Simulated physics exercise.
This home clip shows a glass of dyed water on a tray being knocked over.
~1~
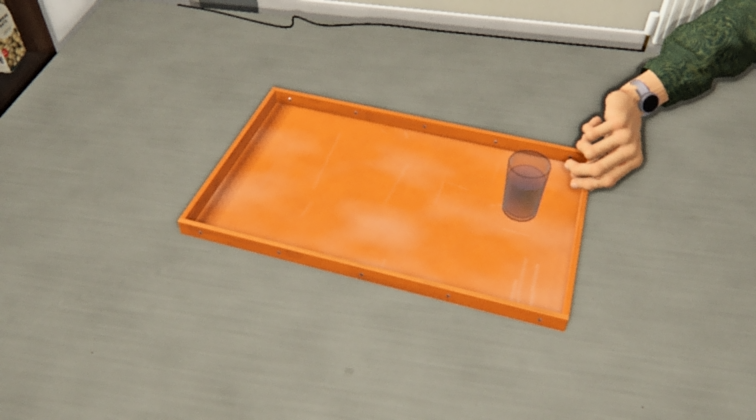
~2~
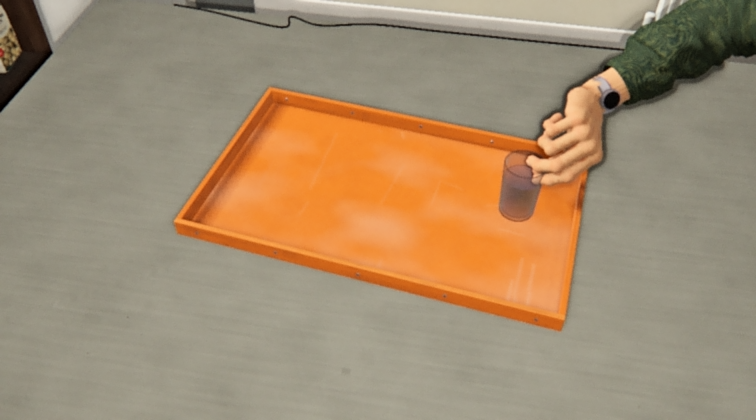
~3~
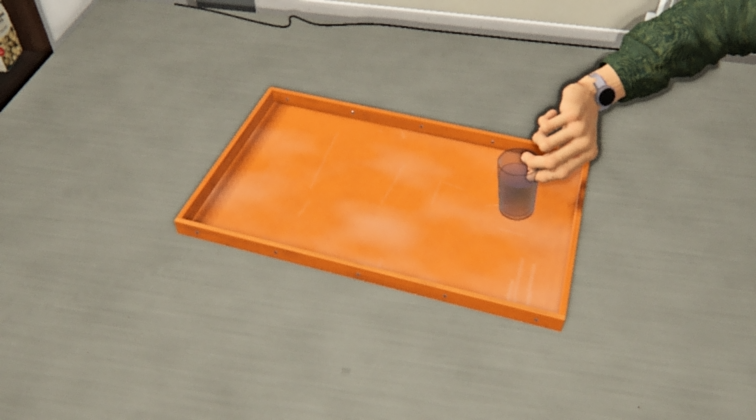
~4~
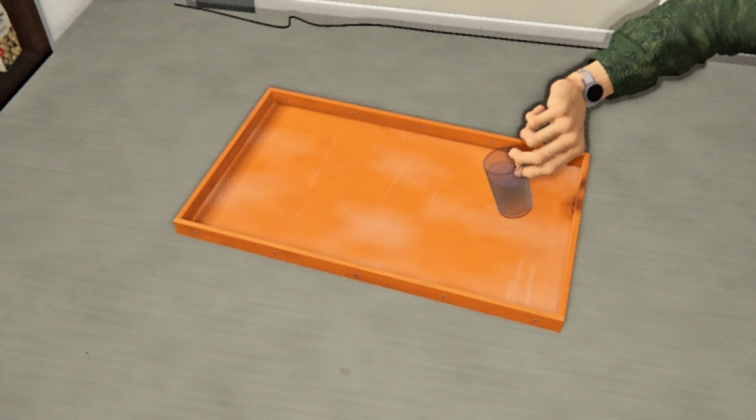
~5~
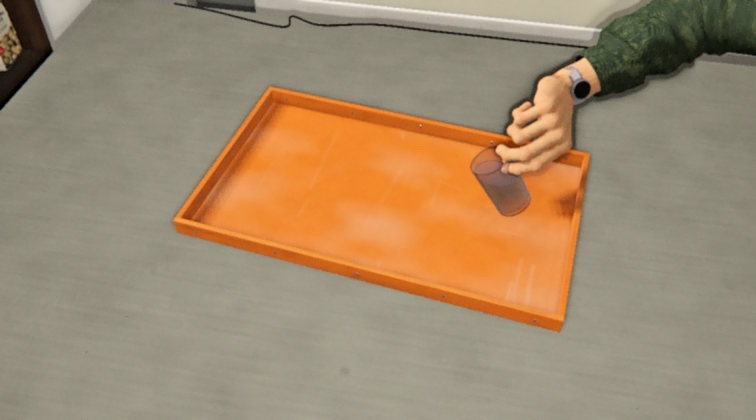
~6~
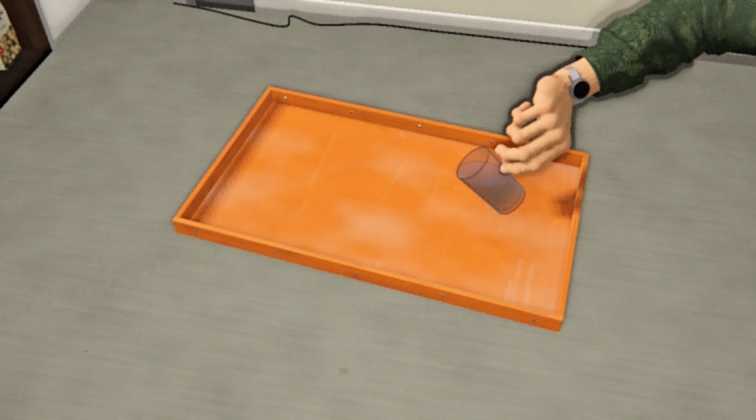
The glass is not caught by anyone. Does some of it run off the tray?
Sure enough, the spill will remain on the tray.
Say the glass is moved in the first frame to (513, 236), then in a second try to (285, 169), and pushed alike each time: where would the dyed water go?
In the first try it stays in the tray; in the second it escapes from the tray.
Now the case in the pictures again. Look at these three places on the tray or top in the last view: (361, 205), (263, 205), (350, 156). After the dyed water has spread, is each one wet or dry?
Point one is caught by it, point two is caught by it, point three is caught by it.
Soon after, the glass lies in the tray; the puddle covers about as much as a plate; all of it is inside the rim.
Later, the puddle covers about as much as a tray; all of it is inside the rim.
In the end, the puddle covers about as much as a tray; all of it is inside the rim.
